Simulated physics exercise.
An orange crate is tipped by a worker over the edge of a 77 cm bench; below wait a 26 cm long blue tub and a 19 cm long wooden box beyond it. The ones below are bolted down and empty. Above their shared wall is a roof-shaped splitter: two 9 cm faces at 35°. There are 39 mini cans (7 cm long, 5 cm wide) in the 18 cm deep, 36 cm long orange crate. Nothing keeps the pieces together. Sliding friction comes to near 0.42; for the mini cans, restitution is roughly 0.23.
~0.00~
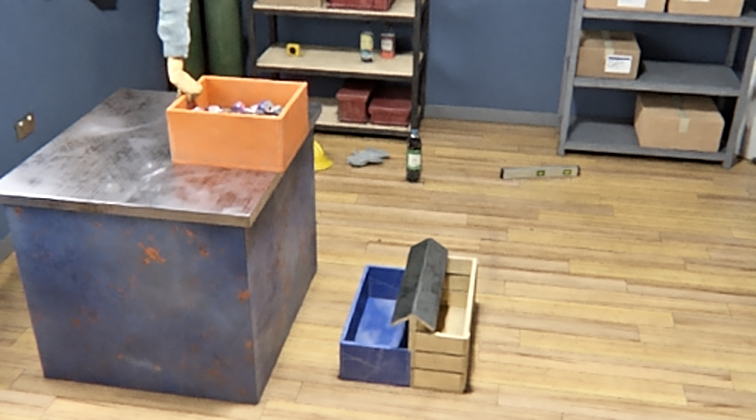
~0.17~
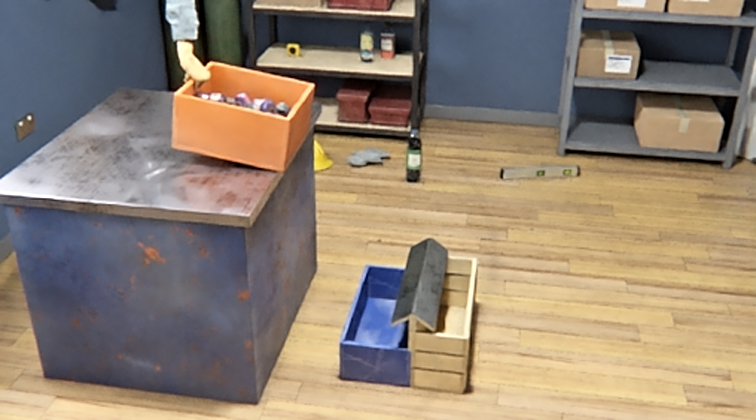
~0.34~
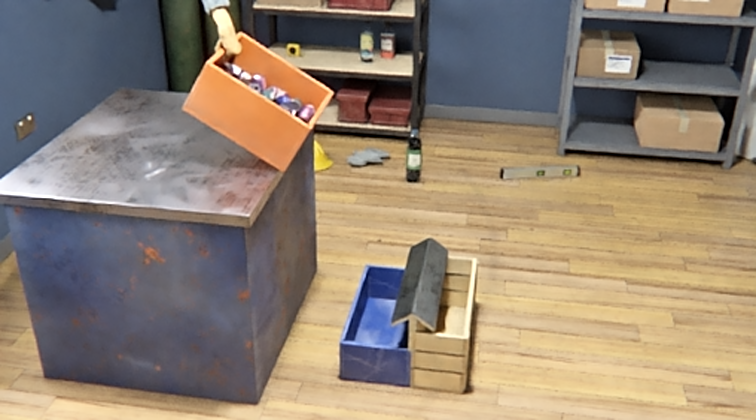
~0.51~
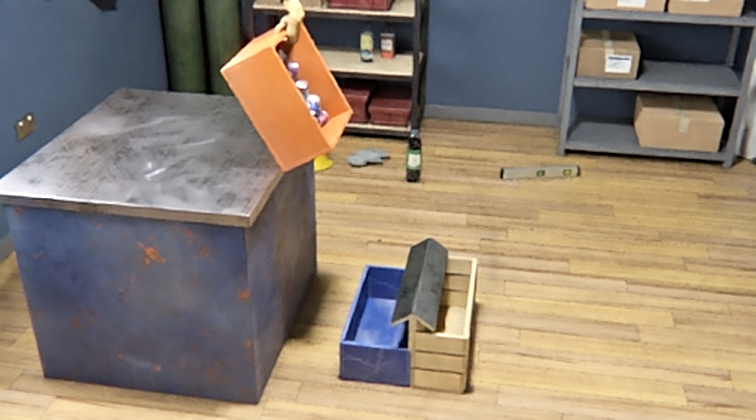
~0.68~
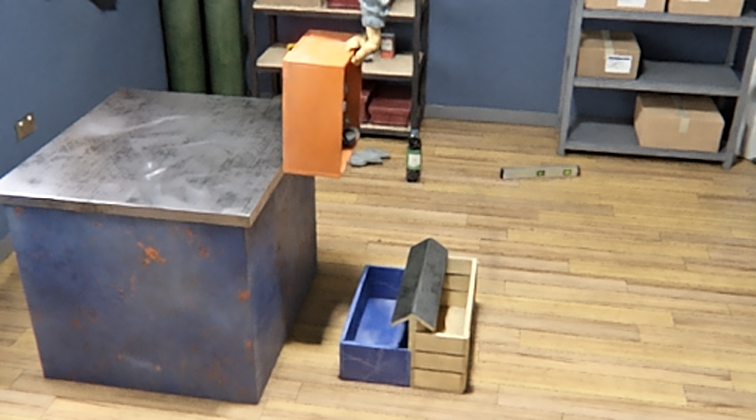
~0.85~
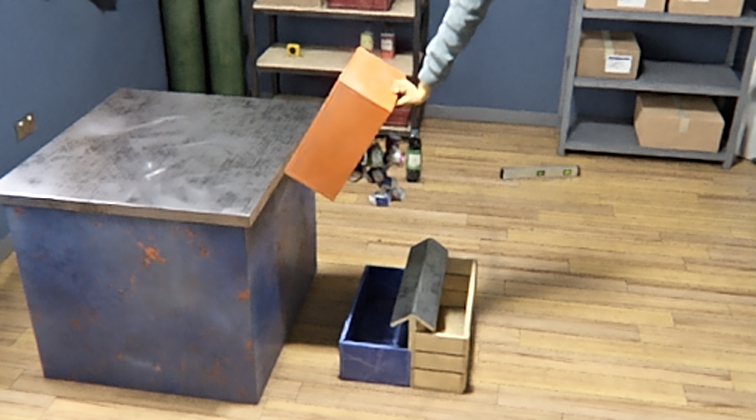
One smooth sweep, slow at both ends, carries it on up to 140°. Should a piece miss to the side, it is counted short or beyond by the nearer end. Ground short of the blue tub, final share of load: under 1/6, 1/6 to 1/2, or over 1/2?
Under 1/6.
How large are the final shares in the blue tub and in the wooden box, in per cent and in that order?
Result: Near 65 % and near 15 %.
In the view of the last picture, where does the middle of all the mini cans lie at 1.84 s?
Centre: Approx. (394, 321).
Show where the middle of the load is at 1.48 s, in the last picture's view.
(393, 318).
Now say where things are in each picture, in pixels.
In the first frame (we follow the rim corner now nearest the camera), orange crate at (277, 118); blue tub at (408, 349); tilt 0°; nothing out yet.
The second frame shows orange crate at (286, 118); tilt 9°.
The third frame shows orange crate at (308, 126); tilt 31°.
The fourth frame shows orange crate at (331, 146); tilt 61°.
The fifth frame shows orange crate at (341, 174); tilt 92°.
The sixth frame shows orange crate at (336, 198); blue tub at (408, 349); tilt 120°; 10 out, the lowest can at (387, 183).
After 1.01 s, tilt 136°; 8 still in the orange crate, 1 in the blue tub, 1 in the wooden box and 29 in the air.
After 1.21 s, tilt 140°; 14 in the blue tub, 4 in the wooden box, 1 on the ground beyond the wooden box and 20 in the air.
After 1.48 s, tilt 140°; 26 in the blue tub, 6 in the wooden box, 1 on the ground short of the blue tub, 3 on the ground beyond the wooden box and 3 in the air.
When it is over (at 1.84 s), 26 in the blue tub, 6 in the wooden box, 2 on the ground short of the blue tub and 5 on the ground beyond the wooden box. Asked share, 2 of 39, 5 per cent.
